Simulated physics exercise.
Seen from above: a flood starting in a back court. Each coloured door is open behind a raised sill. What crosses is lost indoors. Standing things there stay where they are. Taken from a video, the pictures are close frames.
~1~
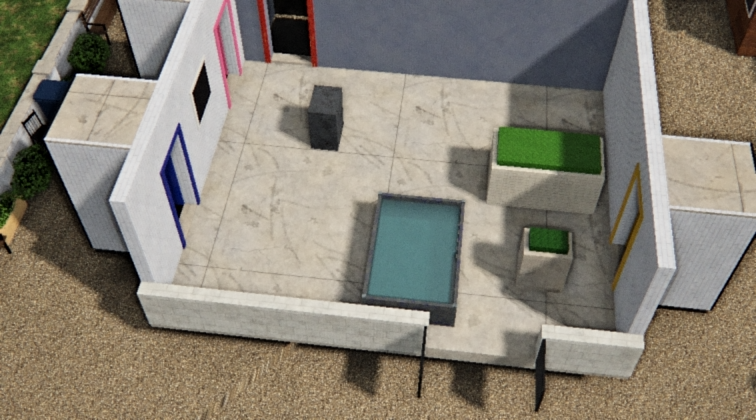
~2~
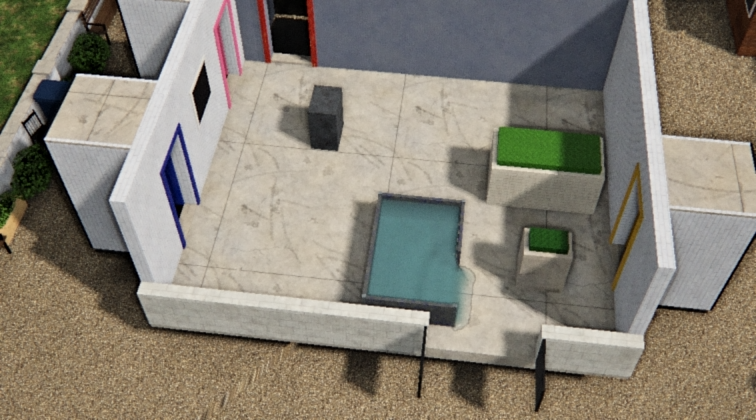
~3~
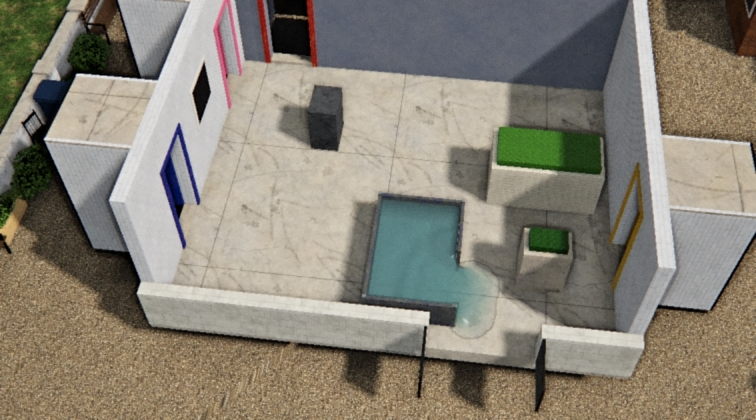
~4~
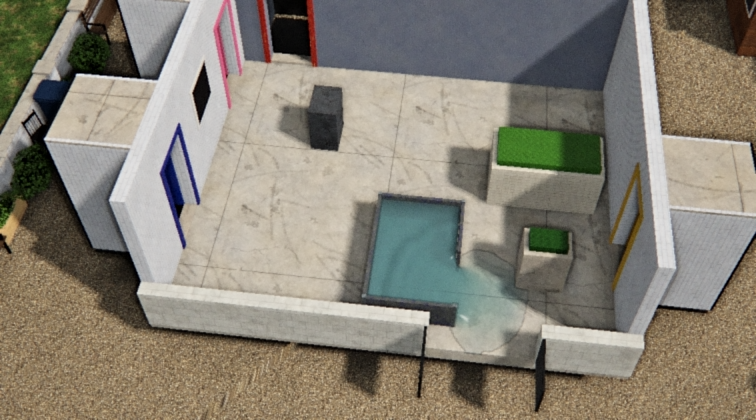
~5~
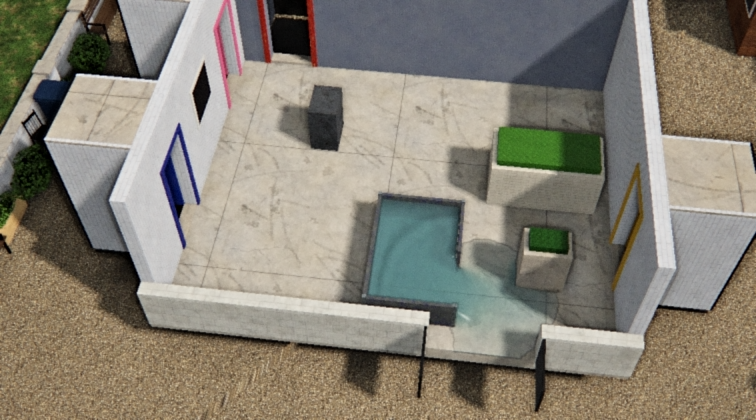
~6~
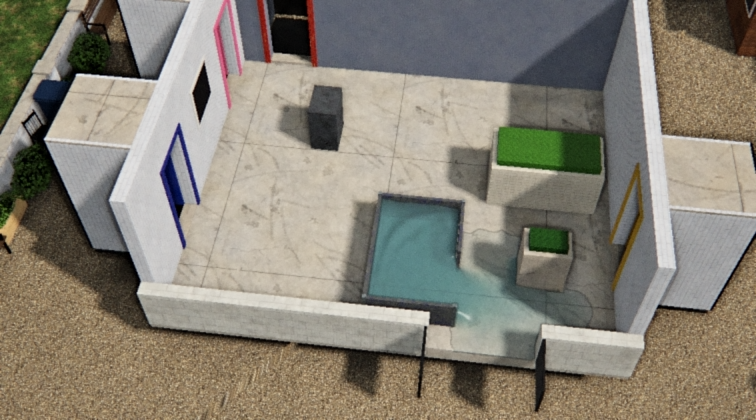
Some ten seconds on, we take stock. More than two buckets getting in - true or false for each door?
Pink door: False; yellow door: True; red door: False; blue door: False.
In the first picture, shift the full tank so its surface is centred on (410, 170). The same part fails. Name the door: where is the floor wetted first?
First: The yellow one.
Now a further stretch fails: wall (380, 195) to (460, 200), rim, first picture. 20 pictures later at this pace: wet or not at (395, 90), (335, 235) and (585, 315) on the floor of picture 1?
Point by point: Swamped, untouched and untouched.
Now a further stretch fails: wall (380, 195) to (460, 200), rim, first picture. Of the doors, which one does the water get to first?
My answer is the red door.
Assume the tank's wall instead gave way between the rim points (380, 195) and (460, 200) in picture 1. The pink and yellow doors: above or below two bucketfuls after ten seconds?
I'd say the pink one crosses the line and the yellow one stays shy of the line.
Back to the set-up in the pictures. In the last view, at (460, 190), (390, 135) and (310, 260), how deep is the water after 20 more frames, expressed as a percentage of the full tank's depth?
About 4, 0, 0 %.
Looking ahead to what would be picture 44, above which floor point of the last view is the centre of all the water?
Around pixel (494, 248) of the last picture.
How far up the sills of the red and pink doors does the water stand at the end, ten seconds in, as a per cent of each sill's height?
Depth ratios, approx.: 10 and 0 percent.
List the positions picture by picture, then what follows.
The first frame shows still water in the tank at (416, 250).
In the second frame, water pours out at (454, 292) and has run to (463, 270).
In the third frame, water pours out at (454, 292) and has run to (493, 279).
In the fourth frame, the front is at (523, 294), out from the gap at (454, 293).
In the fifth frame, the front is at (551, 296), out from the gap at (454, 293).
In the sixth frame, water pours out at (454, 292) and has run to (587, 315).
A moment on, water covers 10 % of the floor; the pink door not reached, the yellow door wet at the sill, nothing in, the red door not reached, the blue door not reached.
Next, water covers 15 % of the floor; the pink door not reached, the yellow door under two buckets in, the red door not reached, the blue door not reached.
Then, water covers 25 % of the floor; the pink door not reached, the yellow door over two buckets in, the red door not reached, the blue door not reached.
Later, water covers 40 % of the floor; the pink door not reached, the yellow door over two buckets in, the red door not reached, the blue door not reached.
In the end, water covers 50 % of the floor; the pink door not reached, the yellow door far over two buckets in, the red door not reached, the blue door not reached.
